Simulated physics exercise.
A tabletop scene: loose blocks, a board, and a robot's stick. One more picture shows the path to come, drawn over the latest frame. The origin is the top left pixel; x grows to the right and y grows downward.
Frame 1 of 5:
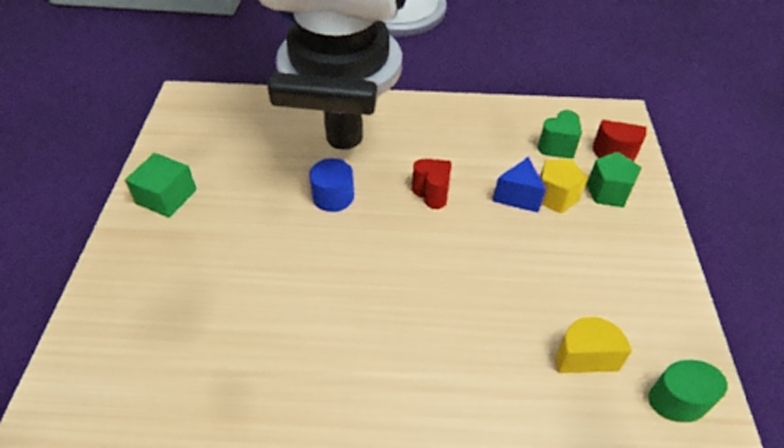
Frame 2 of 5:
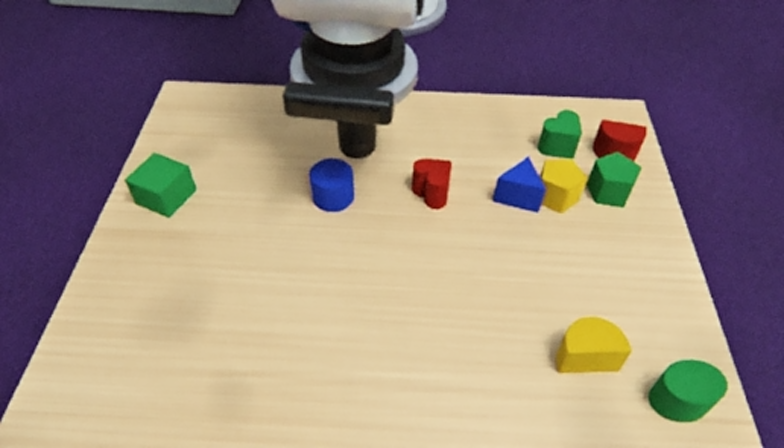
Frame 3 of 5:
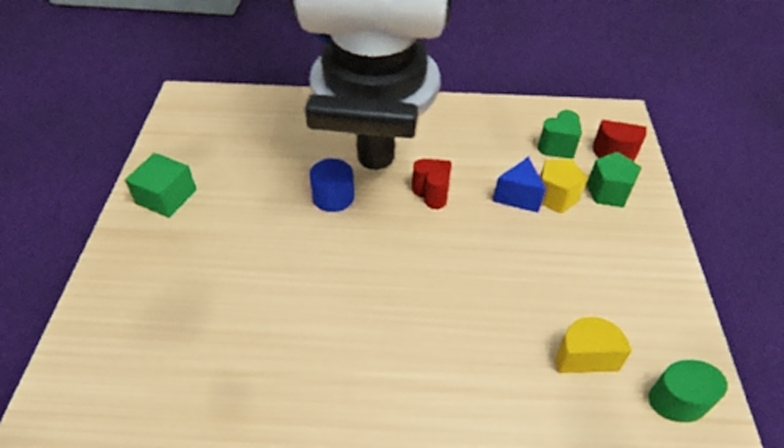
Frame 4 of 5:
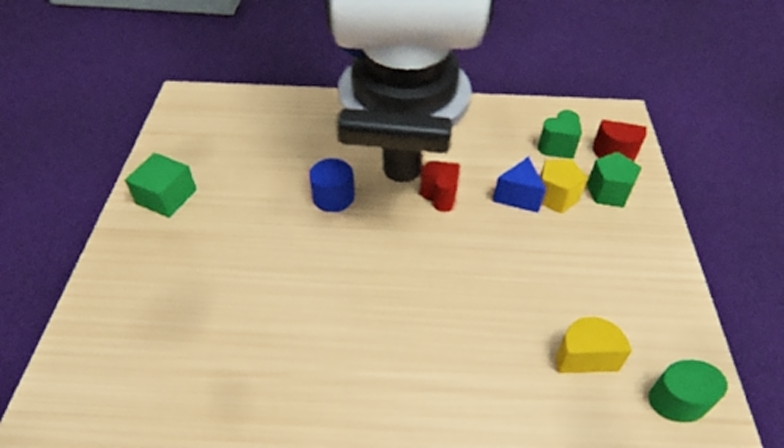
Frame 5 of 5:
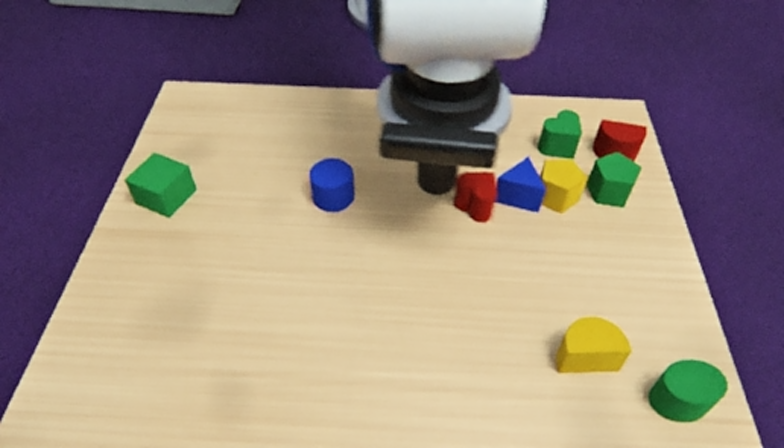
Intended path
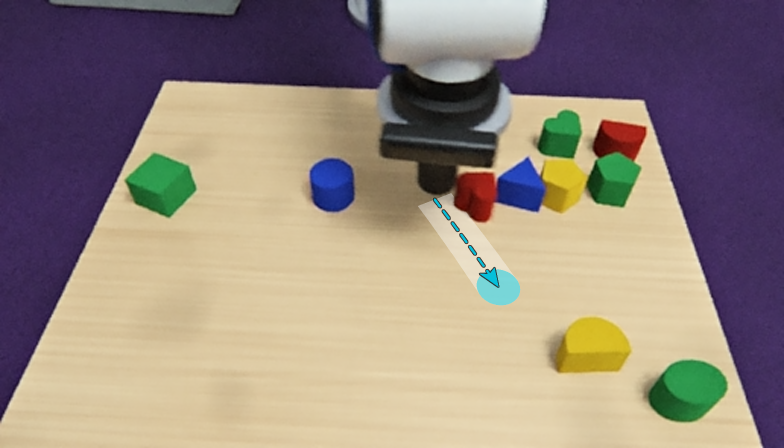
On a wooden tabletop, a robot arm's dark stick moving right and pushing a red heart-shaped block up beside a blue triangle.
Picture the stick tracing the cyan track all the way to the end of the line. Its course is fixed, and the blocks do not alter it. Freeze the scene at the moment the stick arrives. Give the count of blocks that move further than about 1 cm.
I'm going with one.
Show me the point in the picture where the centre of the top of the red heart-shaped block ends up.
Expect it around (500, 193).
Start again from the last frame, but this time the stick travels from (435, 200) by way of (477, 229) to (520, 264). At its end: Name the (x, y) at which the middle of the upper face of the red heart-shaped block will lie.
Near (520, 193).
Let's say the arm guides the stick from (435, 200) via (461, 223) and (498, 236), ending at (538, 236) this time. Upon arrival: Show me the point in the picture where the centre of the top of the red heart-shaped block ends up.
Its top centre is at about (543, 184).
The line goes straight from (435, 200) to (498, 287).
What follows on the original path. One third of the way, stick (458, 210); red heart-shaped block (498, 191), turned 60° anticlockwise; blue triangle (527, 173).
Two thirds of the way, stick (480, 238); red heart-shaped block (500, 193), turned 75° anticlockwise; blue triangle (527, 173).
At the end, stick (503, 270); red heart-shaped block (500, 193), turned 75° anticlockwise; blue triangle (527, 173); yellow D-shaped block unmoved.
